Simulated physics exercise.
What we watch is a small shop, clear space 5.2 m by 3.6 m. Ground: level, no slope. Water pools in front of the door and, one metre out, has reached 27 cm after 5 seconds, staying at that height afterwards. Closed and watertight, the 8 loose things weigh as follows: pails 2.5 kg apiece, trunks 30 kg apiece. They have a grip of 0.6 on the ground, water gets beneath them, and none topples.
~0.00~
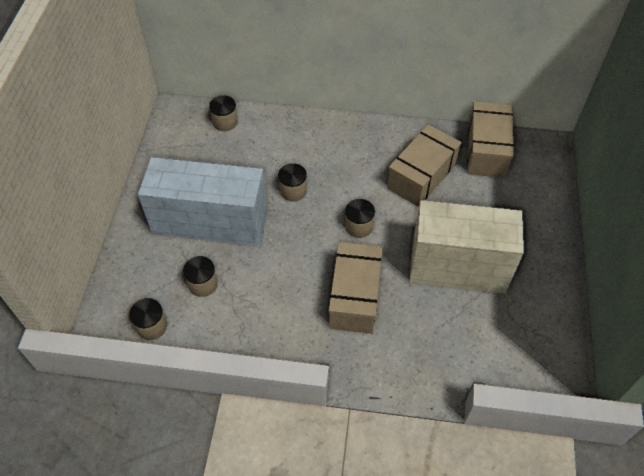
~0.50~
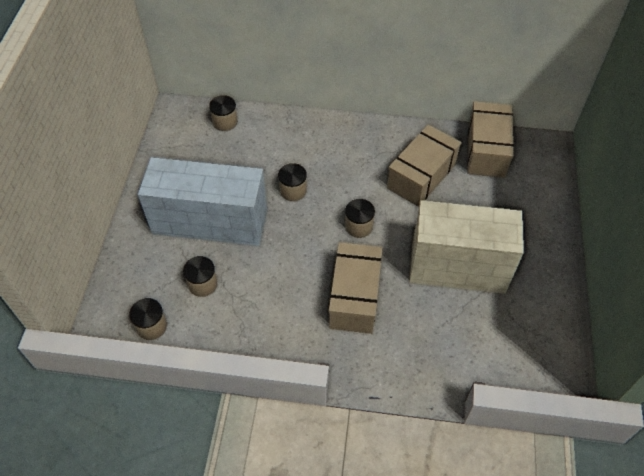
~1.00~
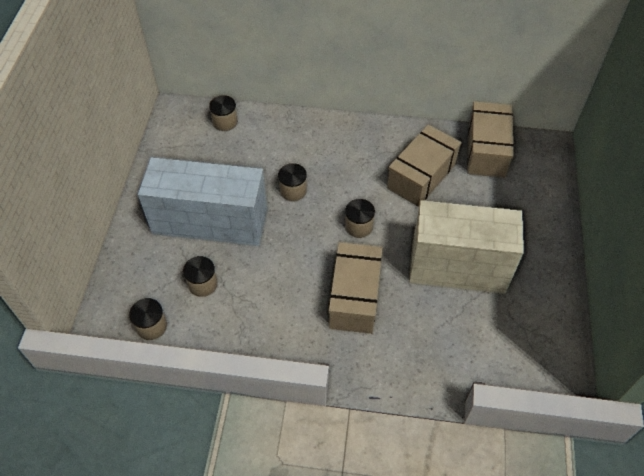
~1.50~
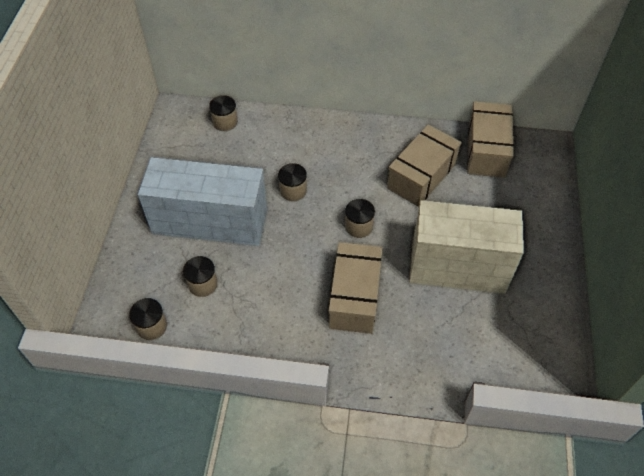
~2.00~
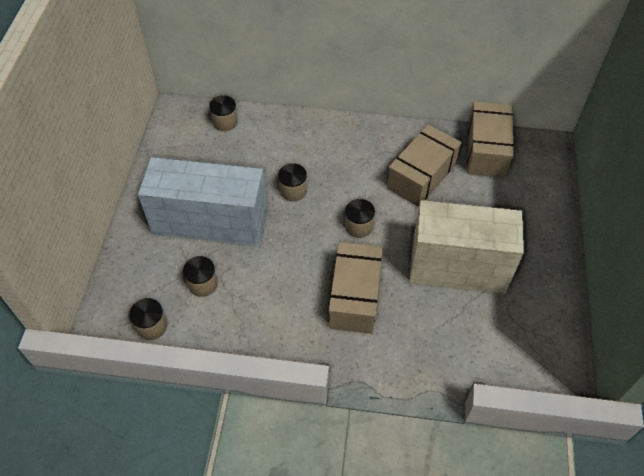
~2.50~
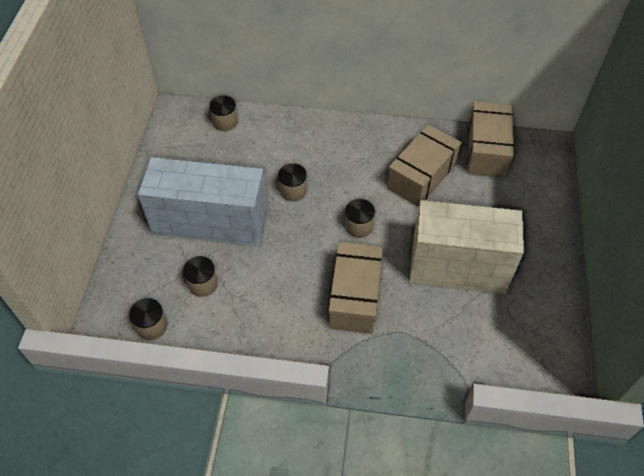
Murky greenish water spreads over the dark ground outside a small walled shop, seen from high above by a still camera, then creeps across the pale paving toward the doorway gap. Inside, five dark-topped tan pails stand around a pale blue block at left, with three strapped brown trunks near a cream block at right. The water finally slips through the doorway in a rounded sheet, while everything inside stays still.
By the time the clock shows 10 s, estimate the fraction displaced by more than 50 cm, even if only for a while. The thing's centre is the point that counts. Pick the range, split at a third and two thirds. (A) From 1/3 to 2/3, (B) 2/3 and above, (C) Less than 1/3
2/3 and above (B).
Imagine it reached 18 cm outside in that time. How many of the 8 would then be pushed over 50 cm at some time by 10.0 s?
With that change, 3 of them.
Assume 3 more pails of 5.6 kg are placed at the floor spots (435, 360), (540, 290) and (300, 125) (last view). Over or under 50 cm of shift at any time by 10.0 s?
Above the limit, then inside the limit, then above the limit.
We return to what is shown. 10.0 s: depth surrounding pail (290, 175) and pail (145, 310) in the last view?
Depths: Near 12 cm, then near 7 cm.
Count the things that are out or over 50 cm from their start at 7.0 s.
By that point, 4.
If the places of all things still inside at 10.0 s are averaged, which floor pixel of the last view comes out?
Near (244, 196).
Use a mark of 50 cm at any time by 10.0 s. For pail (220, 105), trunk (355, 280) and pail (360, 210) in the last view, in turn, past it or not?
One by one in that order: Above; above; above.
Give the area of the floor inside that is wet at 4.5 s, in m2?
That flooded area is roughly 5.5 m2.
After 3.5 s 0 of 8 are over 50 cm from their spots; 0 afloat.
After 4.5 s 0 of 8 are over 50 cm from their spots; 0 afloat.
After 7.0 s 4 of 8 are over 50 cm from their spots; 2 afloat.
After 10.0 s 4 of 8 are over 50 cm from their spots, and 6 have been at some point; 7 afloat.
